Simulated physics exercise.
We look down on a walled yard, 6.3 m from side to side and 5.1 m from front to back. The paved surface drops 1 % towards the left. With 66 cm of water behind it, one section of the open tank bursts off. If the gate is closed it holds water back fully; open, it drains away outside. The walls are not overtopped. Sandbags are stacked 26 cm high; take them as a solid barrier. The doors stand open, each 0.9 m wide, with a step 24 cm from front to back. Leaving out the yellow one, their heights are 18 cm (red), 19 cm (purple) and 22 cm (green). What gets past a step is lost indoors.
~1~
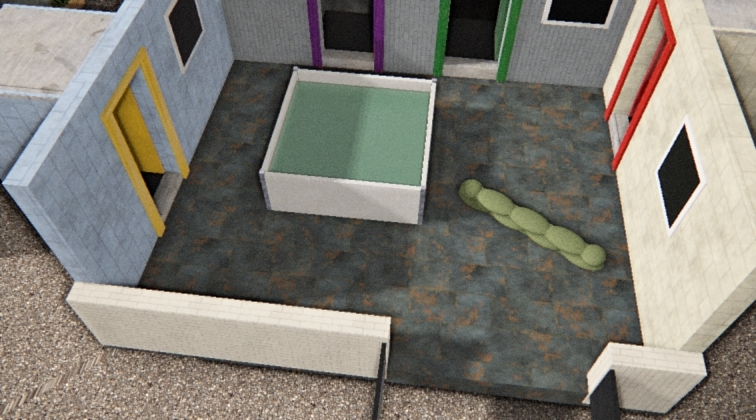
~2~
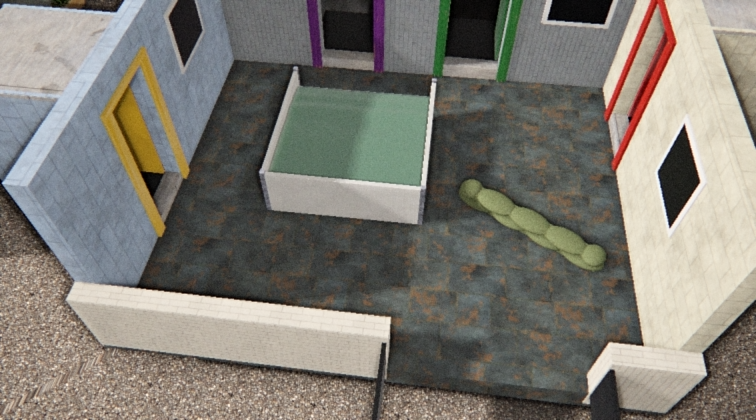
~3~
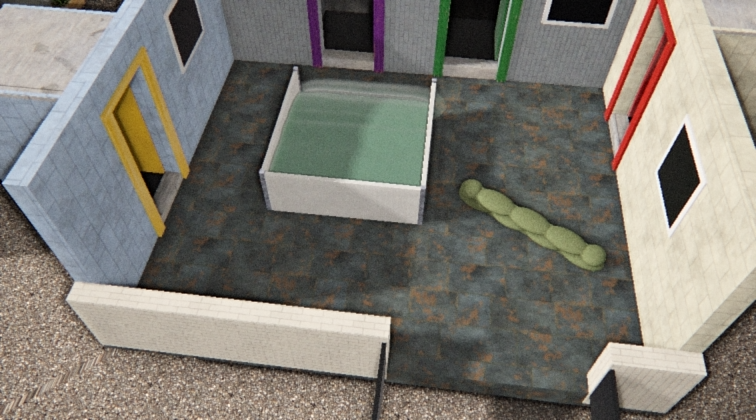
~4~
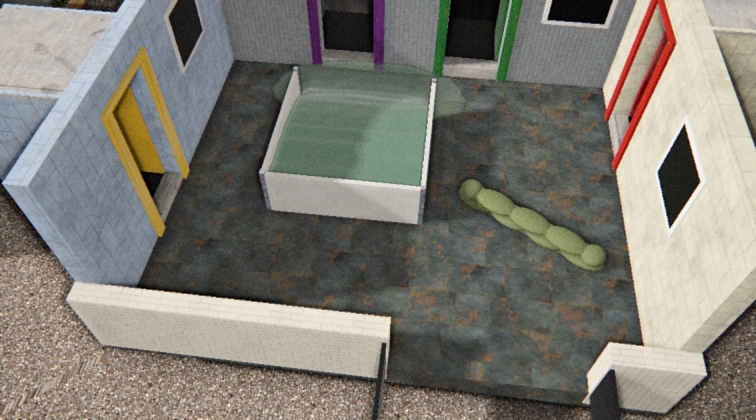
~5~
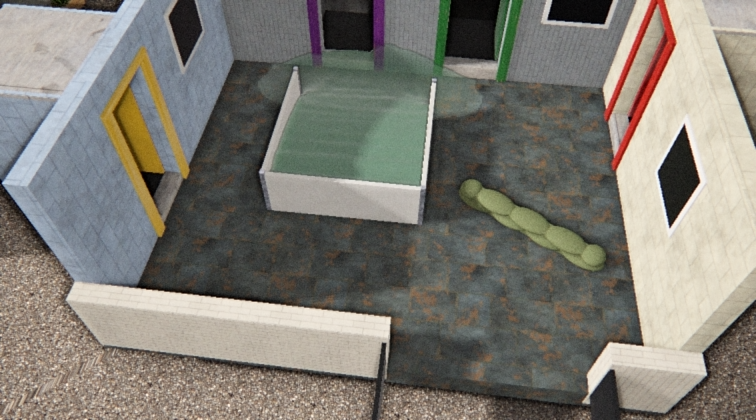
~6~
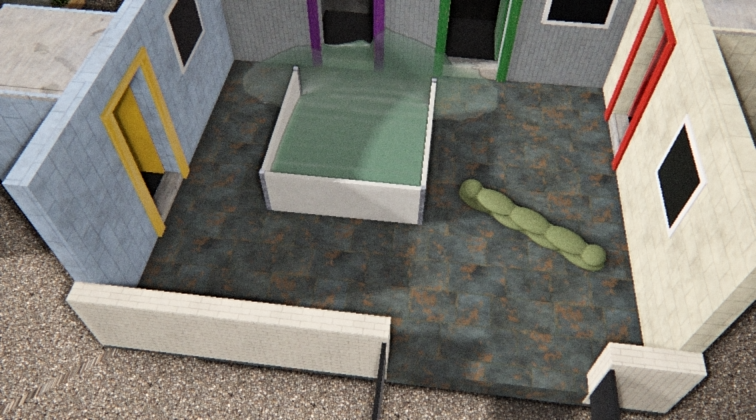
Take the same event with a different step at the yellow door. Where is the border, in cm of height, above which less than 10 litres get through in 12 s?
Some 8 cm above the ground.
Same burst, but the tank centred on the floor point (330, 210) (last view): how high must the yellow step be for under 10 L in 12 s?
Some 9.0 cm.
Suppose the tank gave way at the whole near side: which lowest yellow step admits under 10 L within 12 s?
Some 12.5 cm.
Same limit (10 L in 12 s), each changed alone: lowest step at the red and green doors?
Roughly 18 cm at red and 20 cm at green.
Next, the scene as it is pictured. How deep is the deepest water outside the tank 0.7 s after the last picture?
Up to some 48 cm.
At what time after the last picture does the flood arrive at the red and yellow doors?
Red 1.1 s, yellow 1.6 s.
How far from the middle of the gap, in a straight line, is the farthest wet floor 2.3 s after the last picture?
About 4.6 m.
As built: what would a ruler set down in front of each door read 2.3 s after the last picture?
In cm: Red 22, yellow 6, purple 23, green 15.
Then, 0.7 s after the last picture water covers 20 % of the floor, deepest (48 cm) near (377, 79); it has not reached the yellow door.
Then, 2.3 s after the last picture water covers 55 % of the floor, deepest (34 cm) near (234, 61); 6 cm at the yellow door, 0 litres in over its 13 cm step.
Then, 11.3 s after the last picture water covers 95 % of the floor, deepest (10 cm) near (124, 320); 8 cm at the yellow door, 0 litres in over its 13 cm step.
At the yellow door as built, the water peaked near 10 cm, 8.5 s after the last picture.
With a step of 7 cm, 18 litres would have come in within the 12 s; with 9.5 cm, 3 litres. So under 10 litres takes about 8 cm.
